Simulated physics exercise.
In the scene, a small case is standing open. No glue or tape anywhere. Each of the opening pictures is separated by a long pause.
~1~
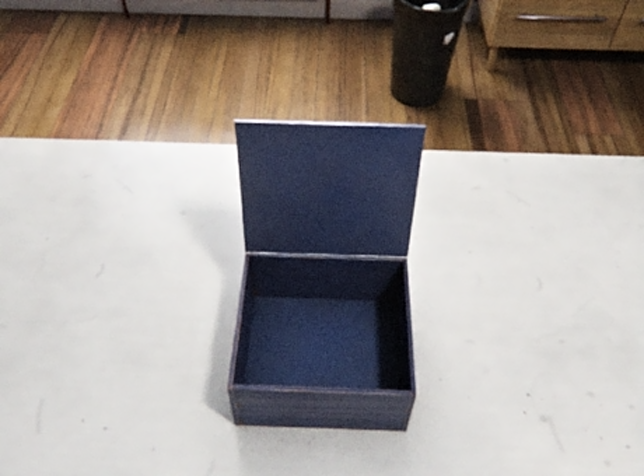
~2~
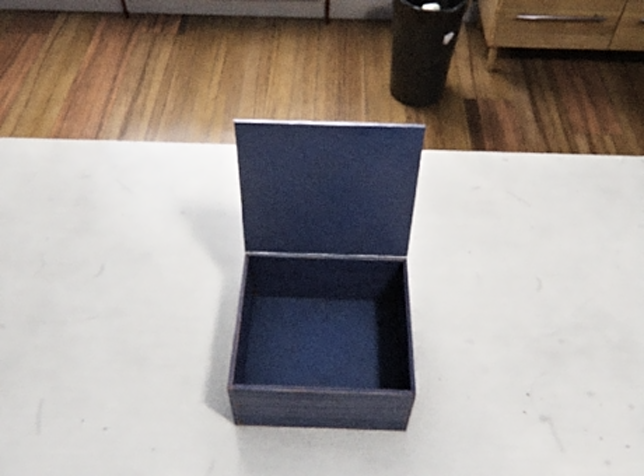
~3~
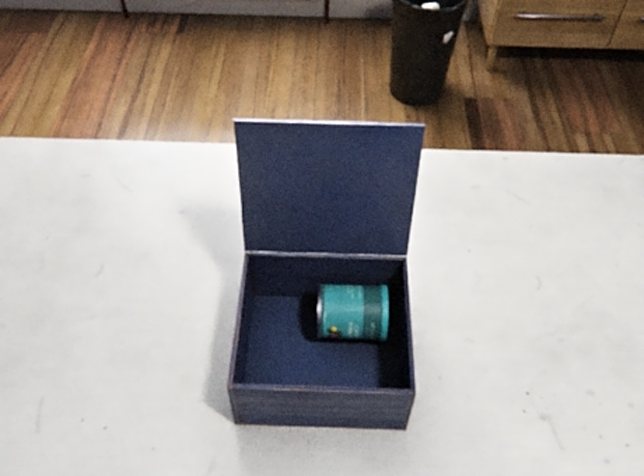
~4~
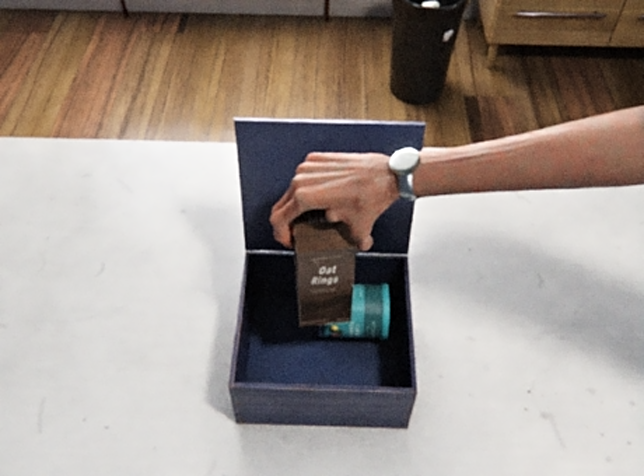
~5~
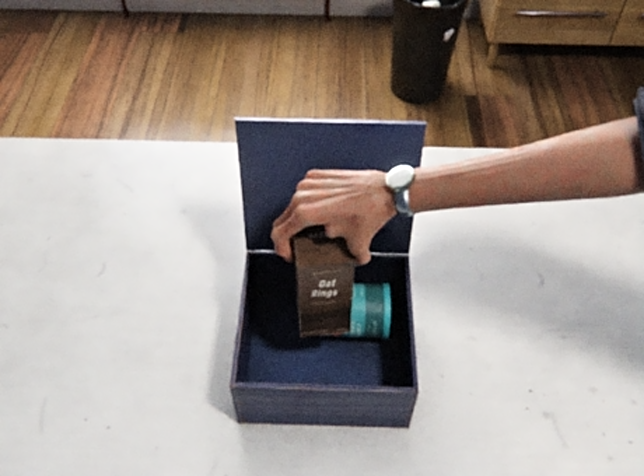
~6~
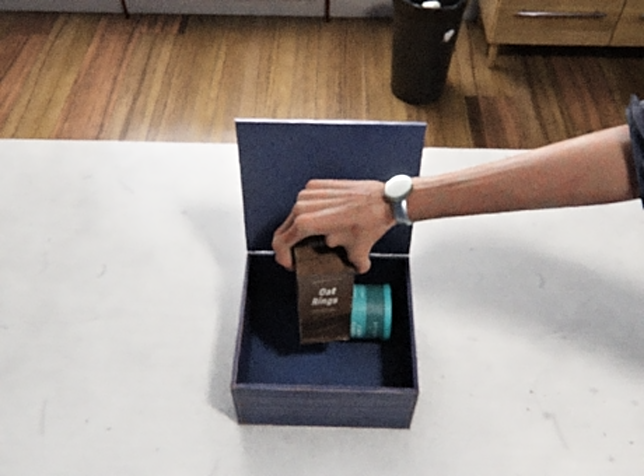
A turquoise tin appears in the open, empty dark blue box on the white table, then a hand wearing a watch reaches in from the right and lowers a brown carton into the box beside the tin, still gripping it.
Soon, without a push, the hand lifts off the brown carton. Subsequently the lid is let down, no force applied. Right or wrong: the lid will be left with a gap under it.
Right.
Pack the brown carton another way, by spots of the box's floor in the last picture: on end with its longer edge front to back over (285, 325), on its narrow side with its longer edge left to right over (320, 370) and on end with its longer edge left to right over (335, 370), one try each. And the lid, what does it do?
On the first go the lid is stopped short, on the second it comes to rest closed, on the third it is stopped short.
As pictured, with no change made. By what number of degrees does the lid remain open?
Roughly 20 degrees above the rim.
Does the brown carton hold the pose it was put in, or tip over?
As it turns out, it changes its angle.
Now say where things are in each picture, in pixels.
The last thing is not in view yet, in the first frame.
The last thing is not in view yet, in the second frame.
The last thing is not in view yet; turquoise tin (352, 312), in the third frame.
Coming down; brown carton (322, 269); turquoise tin (353, 311), in the fourth frame.
Coming down; brown carton (323, 281), in the fifth frame.
Put in, still held; brown carton (323, 289), in the sixth frame.
Then, 0.60 s past the last view, brown carton rocked 53° from its first pose near (314, 341).
Then, 1.40 s past the last view, lid 73° above the rim; brown carton rocked 57° from its first pose near (303, 343).
Then, 1.80 s past the last view, lid 37° above the rim; brown carton rocked 57° from its first pose near (303, 344).
Then, 2.70 s past the last view, lid 20° above the rim; brown carton rocked 56° from its first pose near (302, 344).
Finally, lid 20° above the rim; down or leaning hard in the box, brown carton; turquoise tin still in place. Final places as the last picture's camera would see them, brown carton near (302, 344).
